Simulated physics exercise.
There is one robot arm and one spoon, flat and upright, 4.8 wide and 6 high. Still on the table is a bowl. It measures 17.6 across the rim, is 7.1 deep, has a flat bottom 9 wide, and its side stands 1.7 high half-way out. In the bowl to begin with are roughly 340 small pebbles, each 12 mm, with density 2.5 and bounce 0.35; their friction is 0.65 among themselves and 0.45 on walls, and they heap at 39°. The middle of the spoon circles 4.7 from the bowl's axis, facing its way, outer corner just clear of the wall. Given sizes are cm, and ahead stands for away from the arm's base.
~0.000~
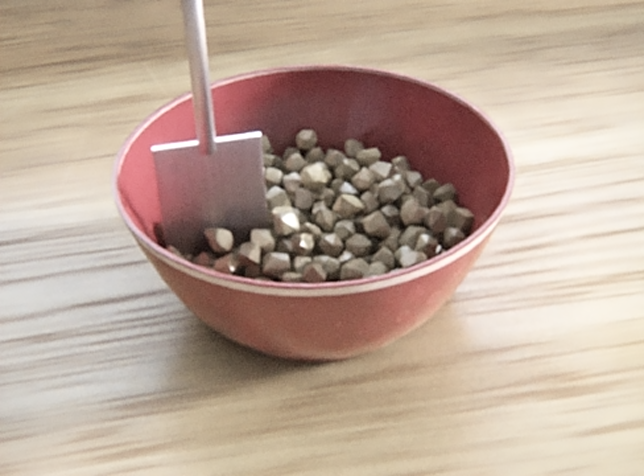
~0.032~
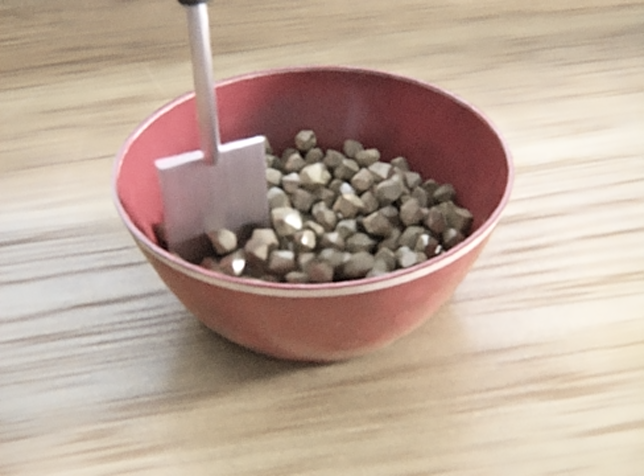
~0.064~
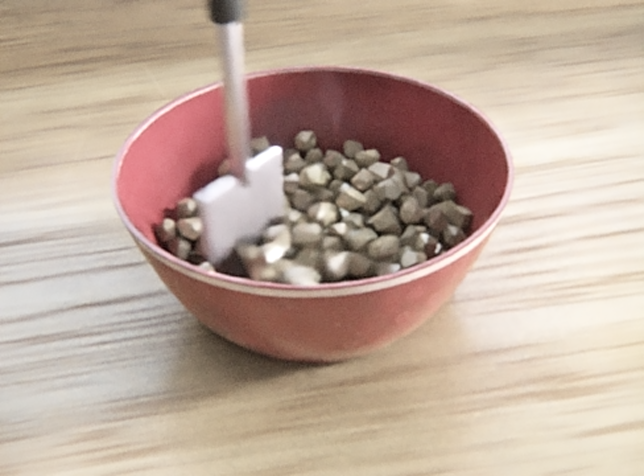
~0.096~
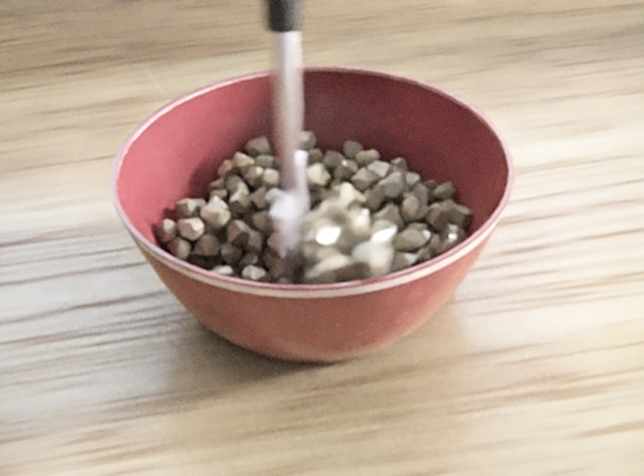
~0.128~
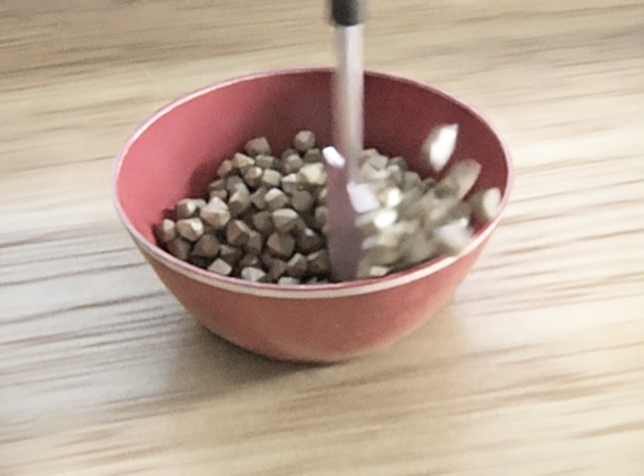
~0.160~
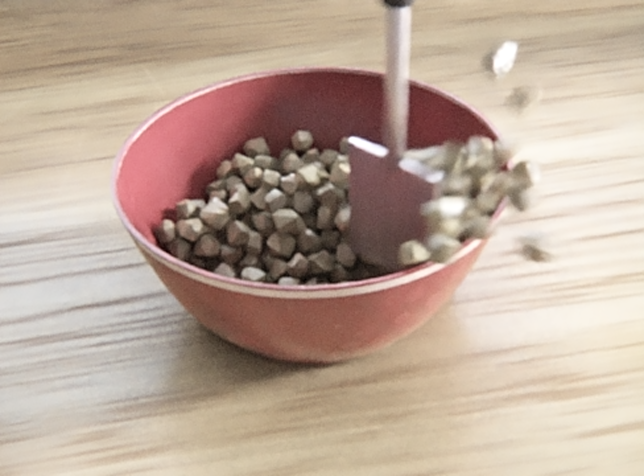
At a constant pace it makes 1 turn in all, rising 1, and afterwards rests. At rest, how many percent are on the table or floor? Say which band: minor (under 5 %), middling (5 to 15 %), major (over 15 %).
Band: Major.
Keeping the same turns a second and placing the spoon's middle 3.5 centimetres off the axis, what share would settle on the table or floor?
It would be near 25 per cent.
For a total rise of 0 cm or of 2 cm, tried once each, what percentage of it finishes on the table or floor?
Near 30 in a hundred, then near 20 in a hundred.
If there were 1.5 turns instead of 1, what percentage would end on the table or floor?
35 %.
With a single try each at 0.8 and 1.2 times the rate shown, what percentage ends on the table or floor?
First try close to 20, second close to 30, in per cent.
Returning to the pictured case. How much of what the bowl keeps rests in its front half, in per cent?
60 %.
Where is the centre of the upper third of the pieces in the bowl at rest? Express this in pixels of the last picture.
The centre is near pixel (263, 278).
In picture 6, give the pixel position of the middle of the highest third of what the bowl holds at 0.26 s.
I'd point to somewhere close to (345, 139).
After 0.26 s, 212° round, highest piece 15 above the table; 309 in the bowl, 29 in flight or on the tool.
After 0.35 s, 299° round, highest piece 10 above the table; 284 in the bowl, 21 on the table or floor, 33 in flight or on the tool.
After 0.60 s, 0° round, highest piece 8 above the table; 259 in the bowl, 78 on the table or floor, 1 in flight or on the tool.
After 1.30 s, 0° round, highest piece 7 above the table; 258 in the bowl, 80 on the table or floor.
In the end, 258 in the bowl, 80 on the table or floor. That is 24 % on the table or floor.
